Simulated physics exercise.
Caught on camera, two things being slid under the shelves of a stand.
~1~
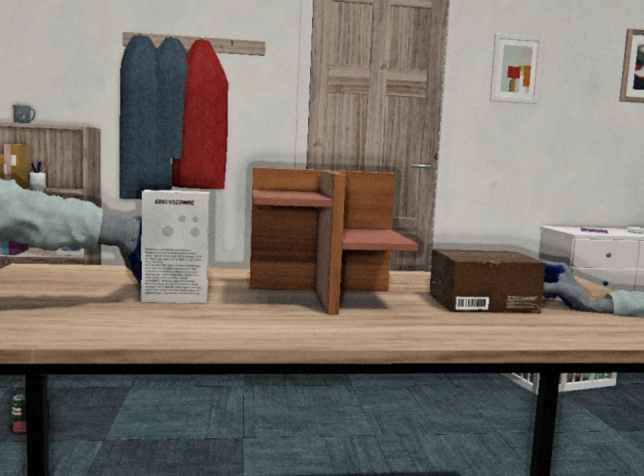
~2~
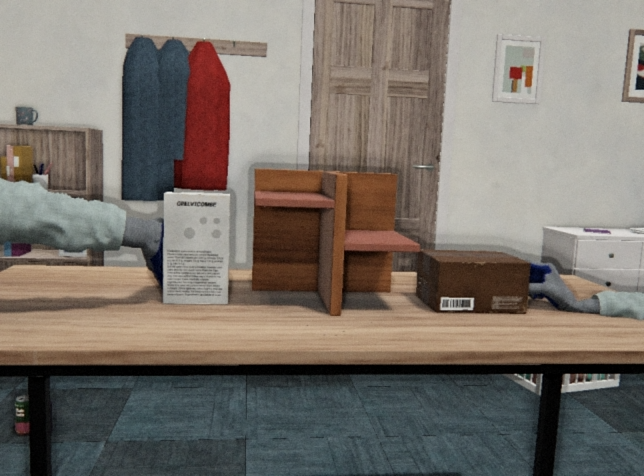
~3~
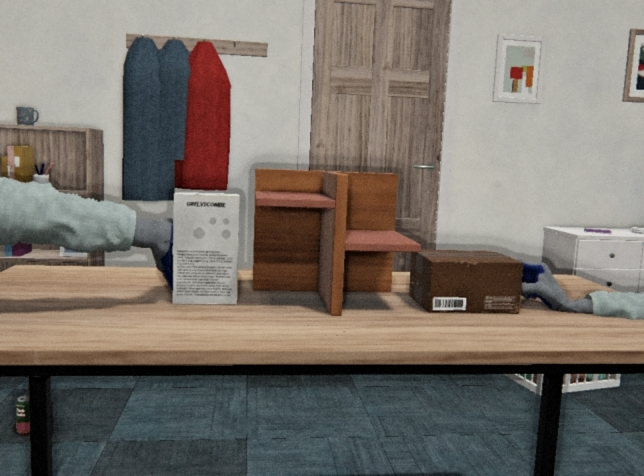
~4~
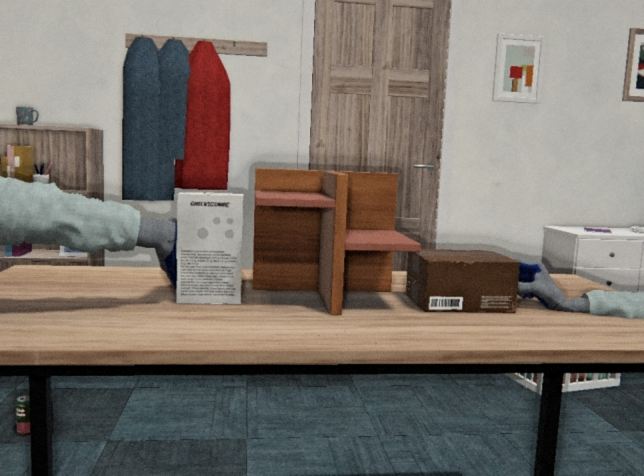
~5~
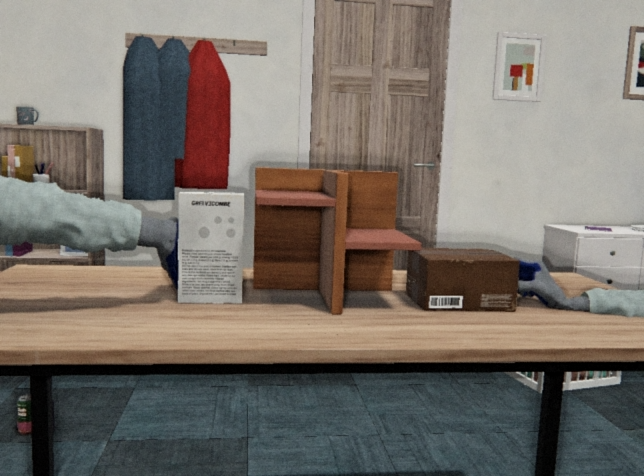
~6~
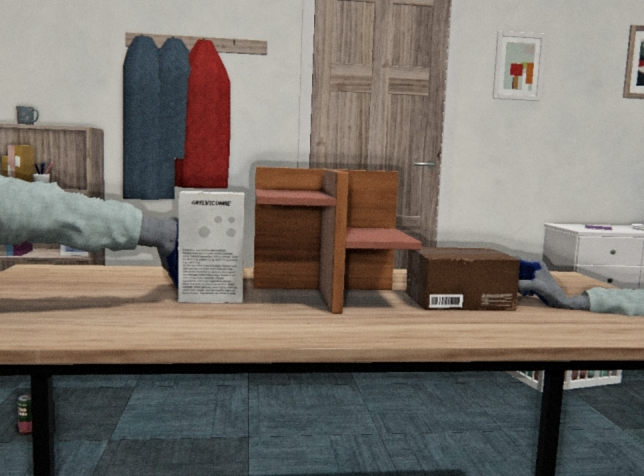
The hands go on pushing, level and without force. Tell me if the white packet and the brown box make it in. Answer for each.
Here the white packet is too tall; the brown box clears the shelf.
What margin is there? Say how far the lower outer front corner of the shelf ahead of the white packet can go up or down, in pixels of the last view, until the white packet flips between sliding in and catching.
Some 8 pixels, up.
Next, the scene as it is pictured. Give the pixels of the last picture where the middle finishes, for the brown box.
At about (387, 277).
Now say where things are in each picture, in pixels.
In the first picture, hands sliding the things forward; white packet (176, 246); brown box (485, 280); shelf (329, 237).
In the second picture, hands sliding the things forward; brown box (470, 280); shelf (331, 238).
In the third picture, hands sliding the things forward; white packet (207, 248); shelf (331, 238).
In the fourth picture, hands sliding the things forward; brown box (460, 279); shelf (331, 238).
In the fifth picture, hands sliding the things forward; white packet (211, 247); shelf (332, 237).
In the sixth picture, hands sliding the things forward; white packet (212, 247); brown box (460, 277); shelf (332, 236).
Then, 0.26 s on from there, white packet sliding up to the opening near (223, 248); brown box sliding up to the opening near (449, 277).
Then, 0.52 s on from there, white packet stopped at the opening near (223, 247); brown box part of the way in near (424, 277).
Then, 0.74 s on from there, white packet stopped at the opening near (223, 247); brown box part of the way in near (401, 277).
In the end, the white packet stops at the shelf, near (223, 247); the brown box goes under, near (387, 276).
